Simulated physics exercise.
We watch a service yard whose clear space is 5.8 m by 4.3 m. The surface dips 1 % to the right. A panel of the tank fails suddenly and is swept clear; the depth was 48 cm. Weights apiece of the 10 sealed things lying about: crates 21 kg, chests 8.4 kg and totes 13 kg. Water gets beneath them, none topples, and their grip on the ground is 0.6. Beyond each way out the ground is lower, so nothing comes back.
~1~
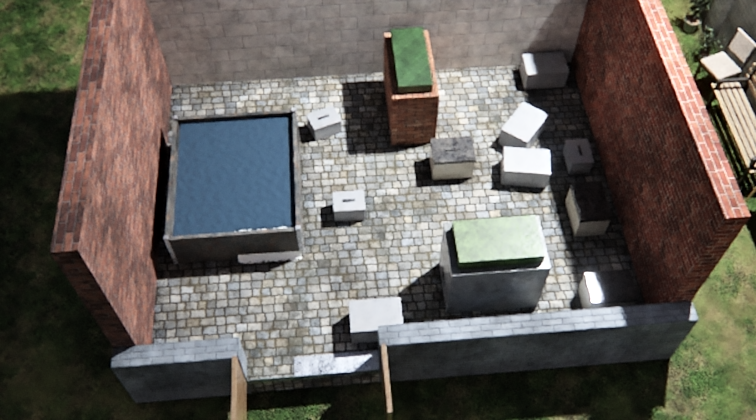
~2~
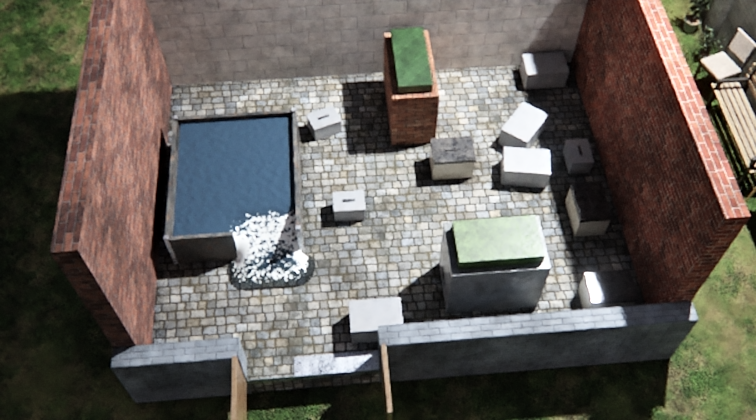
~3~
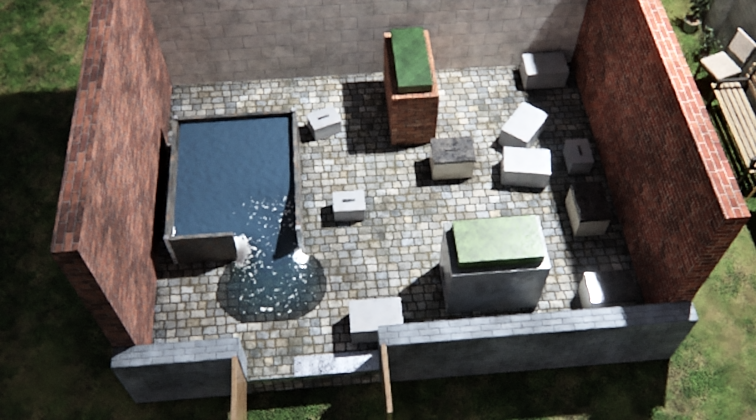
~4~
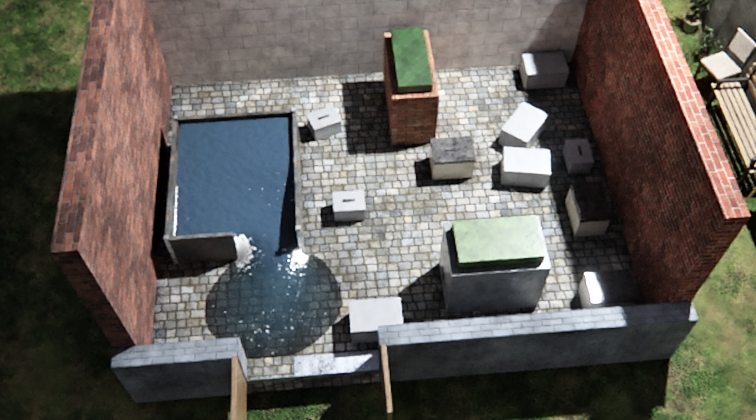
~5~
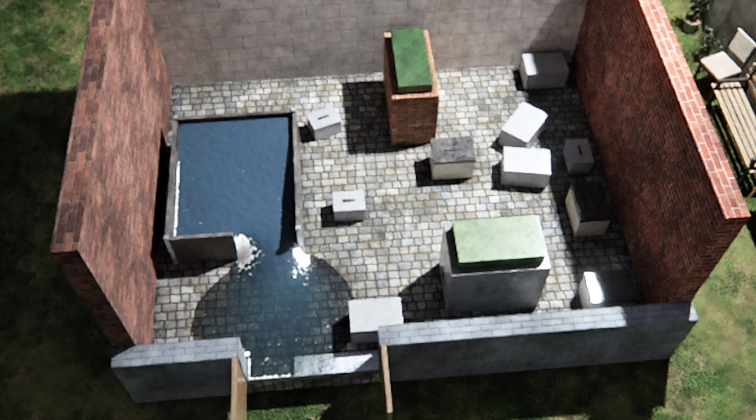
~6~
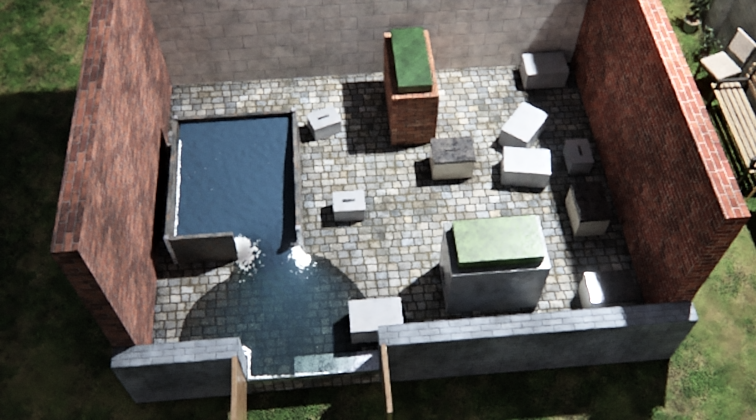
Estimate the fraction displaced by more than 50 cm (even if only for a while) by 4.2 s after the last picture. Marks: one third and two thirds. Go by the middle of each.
That comes to under a third.
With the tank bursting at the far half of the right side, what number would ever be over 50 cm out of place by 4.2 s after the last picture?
In that case 6 of them.
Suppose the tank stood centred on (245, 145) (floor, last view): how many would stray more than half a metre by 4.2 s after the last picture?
In that case 0 of them.
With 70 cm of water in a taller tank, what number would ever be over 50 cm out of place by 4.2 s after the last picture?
In that case 1 of them.
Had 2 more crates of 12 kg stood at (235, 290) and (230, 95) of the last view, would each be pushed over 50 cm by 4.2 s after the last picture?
In turn: More, less.
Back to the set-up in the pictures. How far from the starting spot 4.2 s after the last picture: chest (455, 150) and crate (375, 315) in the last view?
In turn: 0 cm, 50 cm.
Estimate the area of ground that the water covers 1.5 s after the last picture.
About 7.5 m2.
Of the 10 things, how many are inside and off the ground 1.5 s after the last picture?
I count 0.
Then, 0.4 s after the last picture 0 of 10 are over 50 cm from their spots; 0 afloat.
Then, 1.5 s after the last picture 0 of 10 are over 50 cm from their spots; 0 afloat.
Then, 2.8 s after the last picture 1 of 10 are over 50 cm from their spots; 0 afloat.
Then, 4.2 s after the last picture 1 of 10 are over 50 cm from their spots, and 1 have been at some point; 0 afloat.
